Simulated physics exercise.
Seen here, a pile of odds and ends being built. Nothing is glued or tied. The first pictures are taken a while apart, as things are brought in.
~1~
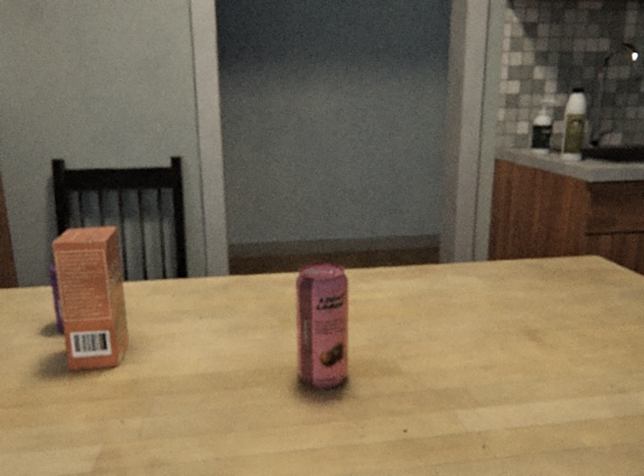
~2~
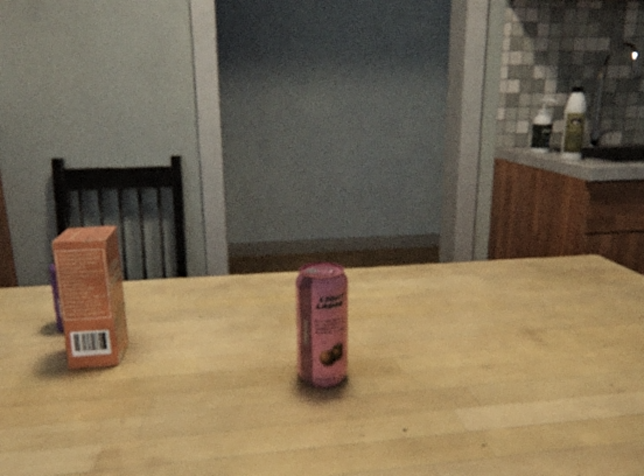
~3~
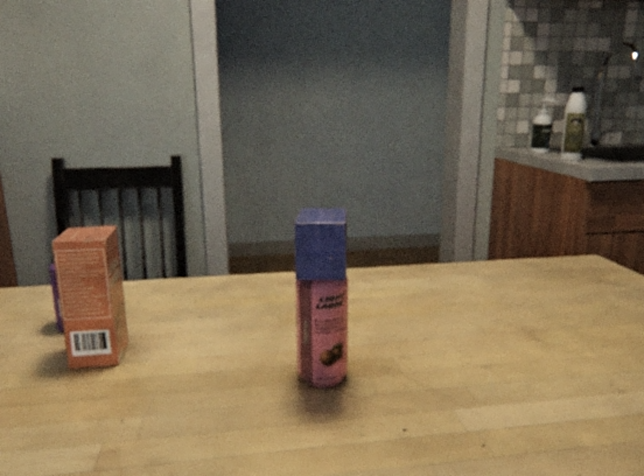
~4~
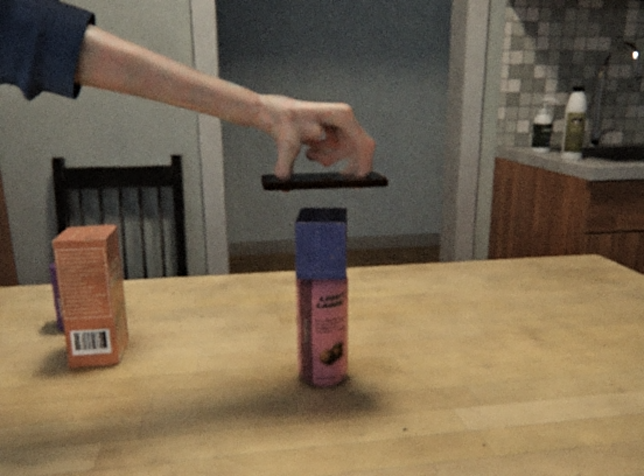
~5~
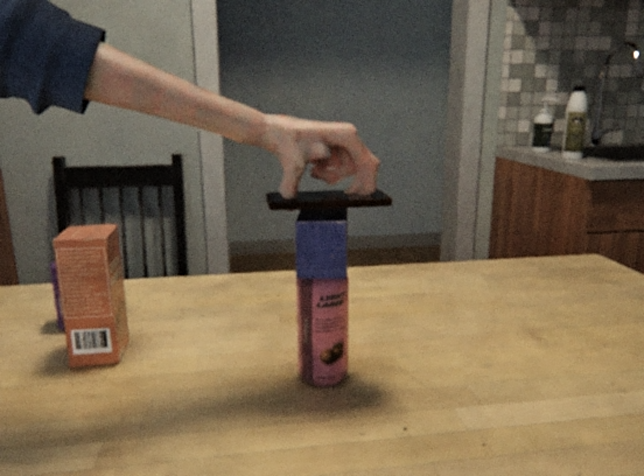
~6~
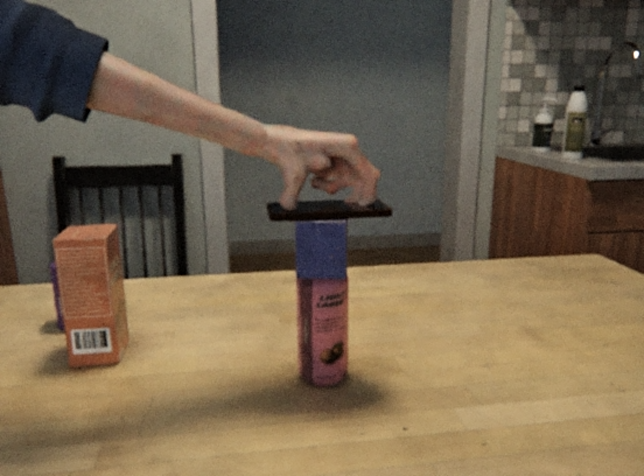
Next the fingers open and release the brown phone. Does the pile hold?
Outcome: The pile keeps its balance.
Then, 0.60 s later than the last frame, all is still.
Then, 1.60 s later than the last frame, brown phone resting near (328, 210).
When it is over, all 5 as before. End places, in pixels of the last picture, brown phone near (328, 210). The pile stays up.
